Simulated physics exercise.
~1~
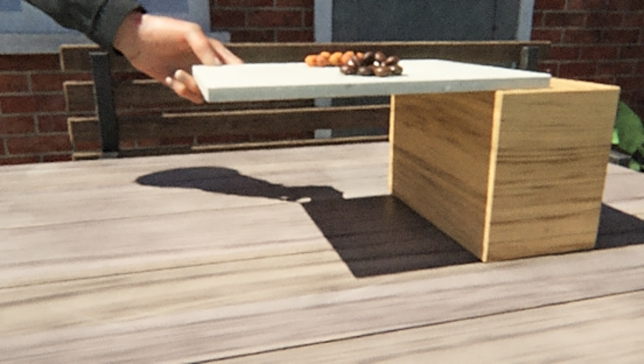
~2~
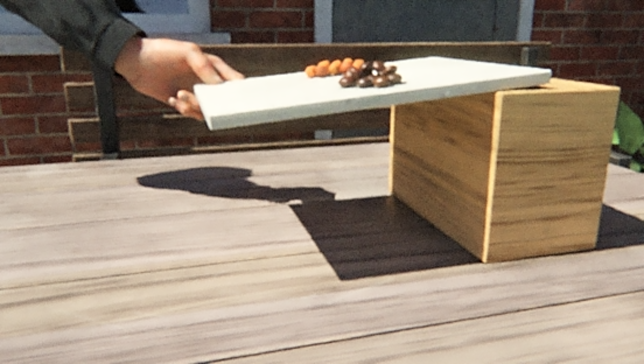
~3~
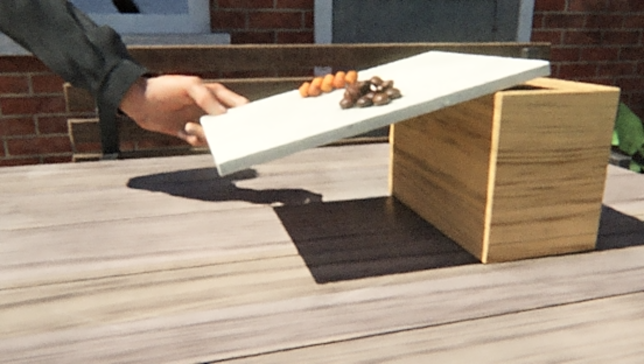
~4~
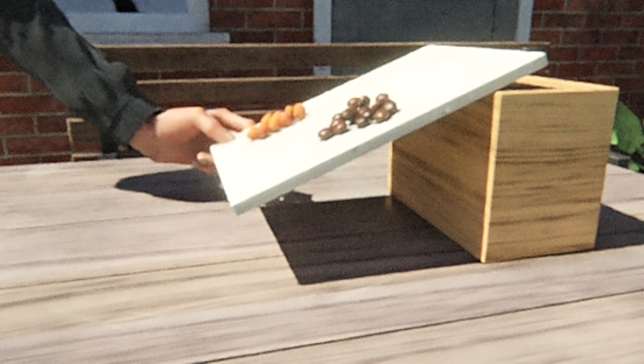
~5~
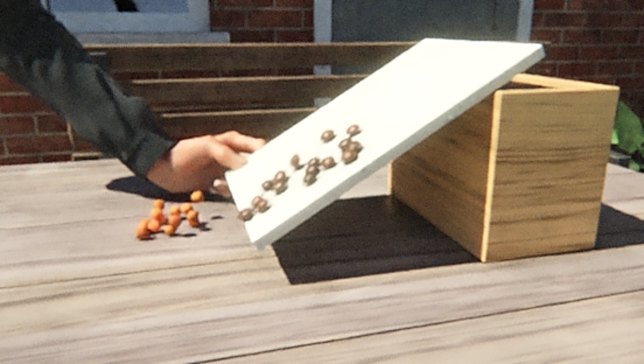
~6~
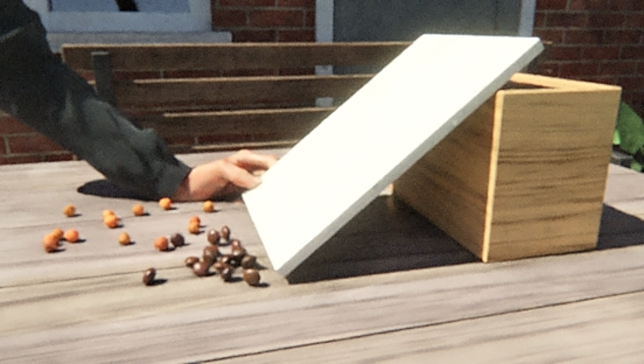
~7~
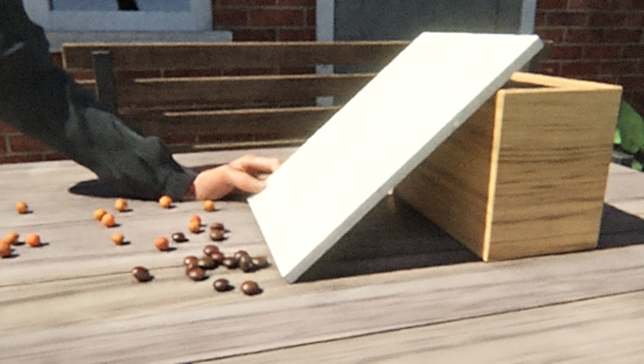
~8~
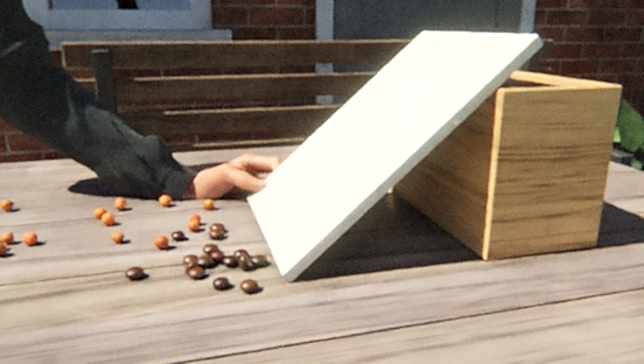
White board tilting down from a wooden block by hand, orange balls rolling off farther across the table than brown ones.
